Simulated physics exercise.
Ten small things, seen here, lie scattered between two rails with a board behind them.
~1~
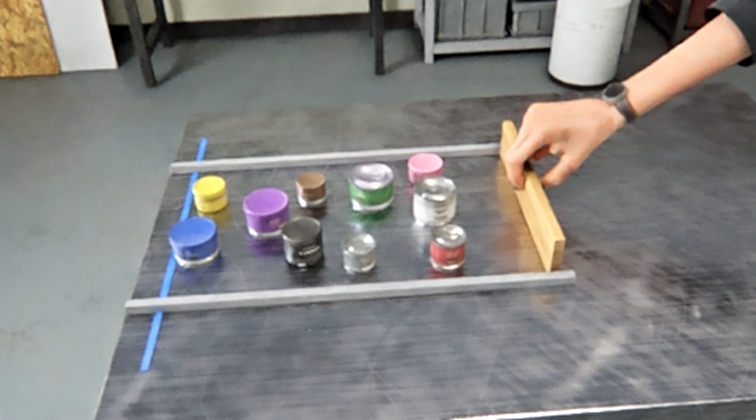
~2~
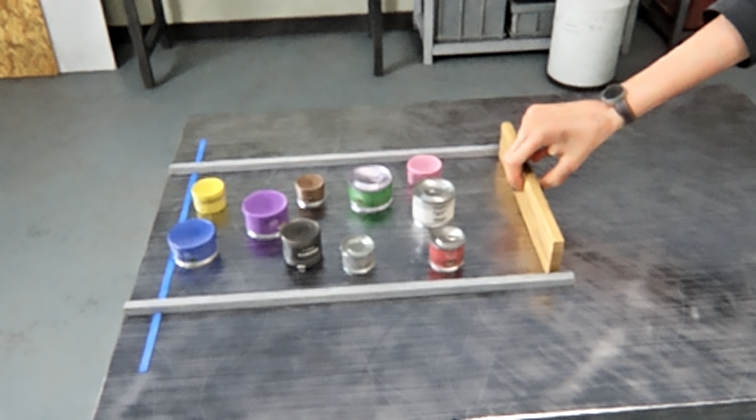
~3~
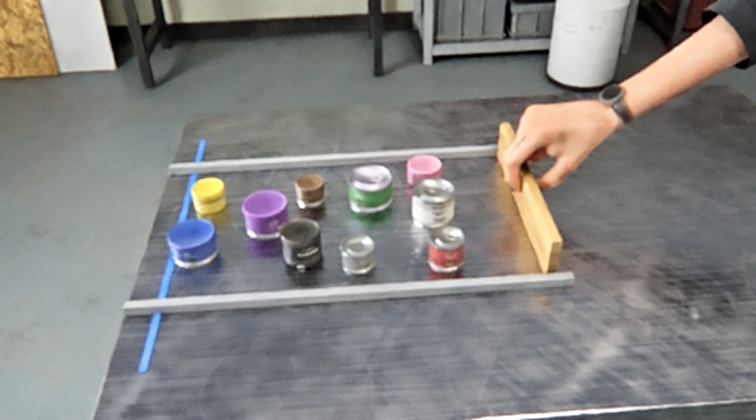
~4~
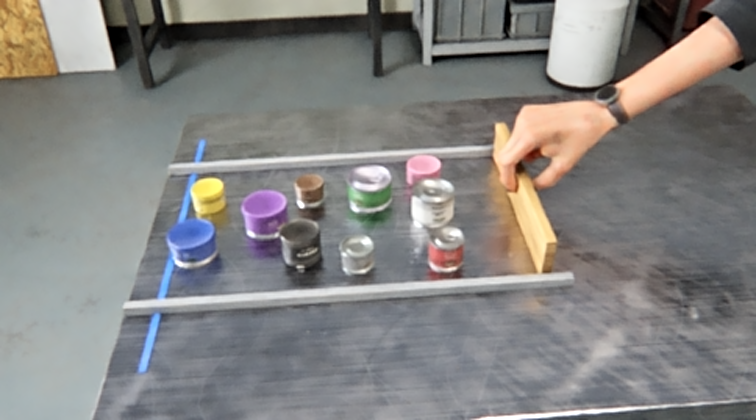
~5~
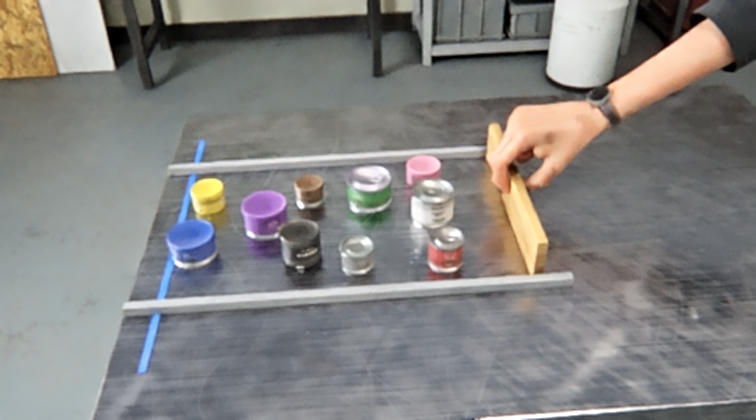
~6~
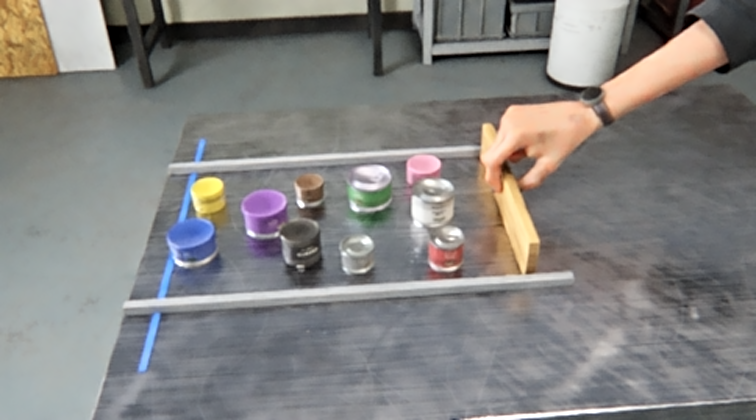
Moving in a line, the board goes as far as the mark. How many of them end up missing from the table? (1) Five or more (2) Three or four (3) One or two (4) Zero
Answer: 1.
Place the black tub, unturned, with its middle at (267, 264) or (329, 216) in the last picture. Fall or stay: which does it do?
First: Gone; second: Safe.
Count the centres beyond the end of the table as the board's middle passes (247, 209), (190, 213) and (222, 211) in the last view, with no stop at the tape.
Per position: 0 / 5 / 1.
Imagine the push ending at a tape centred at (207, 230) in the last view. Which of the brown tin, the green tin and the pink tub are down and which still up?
First the brown tin, which stays on top, then the green tin, which stays on top, and the pink tub, which stays on top.
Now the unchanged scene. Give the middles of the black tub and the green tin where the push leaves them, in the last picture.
The first ends close to (149, 250), the second close to (162, 198).
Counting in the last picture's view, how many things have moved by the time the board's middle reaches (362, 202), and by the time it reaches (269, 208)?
7 by the first point, 10 by the second.
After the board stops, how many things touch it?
At rest, 5 are in contact.
A little later, none off yet; blue tin at rest near (193, 242); yellow tub at rest near (209, 196); purple tin at rest near (266, 213).
Next, none off yet; blue tin at rest near (188, 241); yellow tub moving near (203, 197); purple tin shifted about its own width near (227, 211).
When it is over, the number that fall off is five or more; down, grey pot, brown tin, purple tin, yellow tub and blue tin.
